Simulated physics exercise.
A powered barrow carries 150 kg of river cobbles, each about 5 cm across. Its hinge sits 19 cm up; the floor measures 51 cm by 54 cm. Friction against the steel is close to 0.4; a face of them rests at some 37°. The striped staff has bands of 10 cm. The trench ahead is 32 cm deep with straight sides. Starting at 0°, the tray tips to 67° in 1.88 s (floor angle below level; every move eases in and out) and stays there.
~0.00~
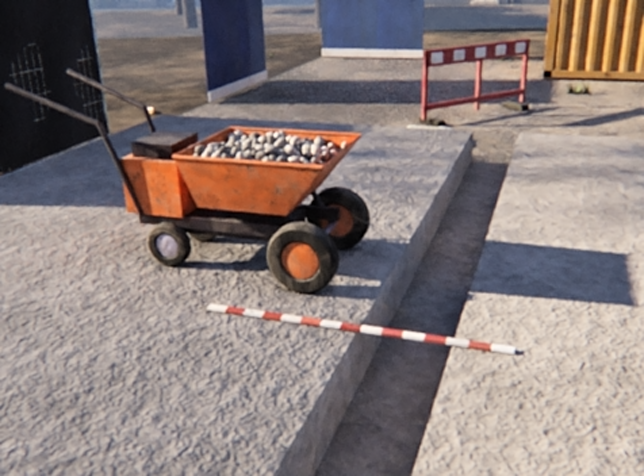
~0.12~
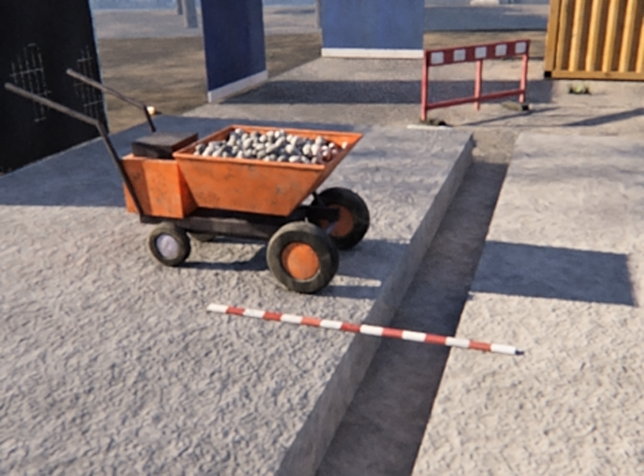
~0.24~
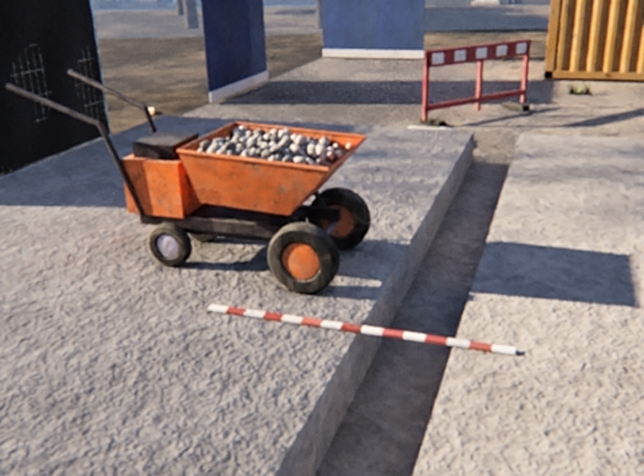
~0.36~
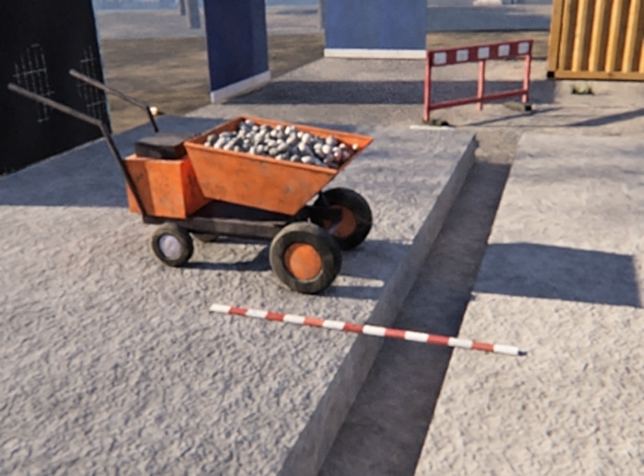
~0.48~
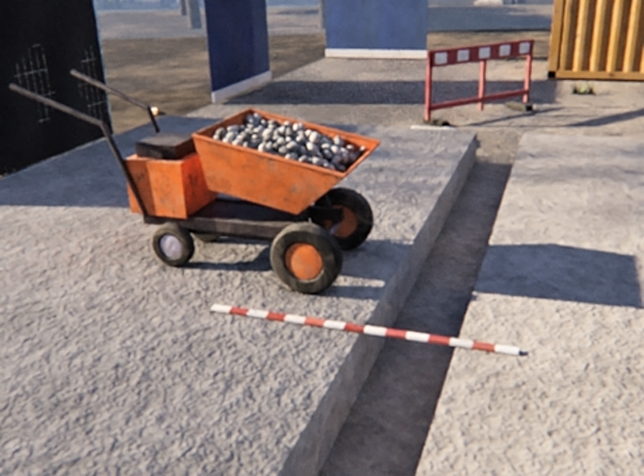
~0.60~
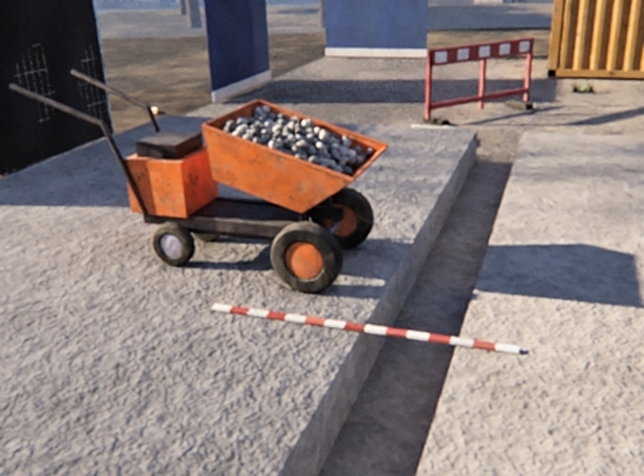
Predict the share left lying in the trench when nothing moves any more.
About 91 per cent.
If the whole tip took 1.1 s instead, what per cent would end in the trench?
Then about 85 per cent.
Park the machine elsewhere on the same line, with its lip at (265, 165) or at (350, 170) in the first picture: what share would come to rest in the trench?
First some 85, then 60 per cent.
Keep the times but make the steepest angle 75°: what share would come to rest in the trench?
It would be near 90 per cent.
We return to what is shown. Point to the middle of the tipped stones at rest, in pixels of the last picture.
Near (445, 318).
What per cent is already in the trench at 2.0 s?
Some 45 per cent.
After 1.4 s the floor is at 57°; 98 % in the tray, 2 % in the trench; the foremost stones are at (423, 236).
After 2.0 s the floor is at 67°; 52 % in the tray, 43 % in the trench, 5 % past the trench; the foremost stones are at (524, 285).
After 2.3 s the floor is at 67°; 27 % in the tray, 64 % in the trench, 9 % past the trench; the foremost stones are at (580, 284).
After 4.3 s the floor is at 67°; 0 % in the tray, 91 % in the trench, 9 % past the trench; the foremost stones are at (602, 290).
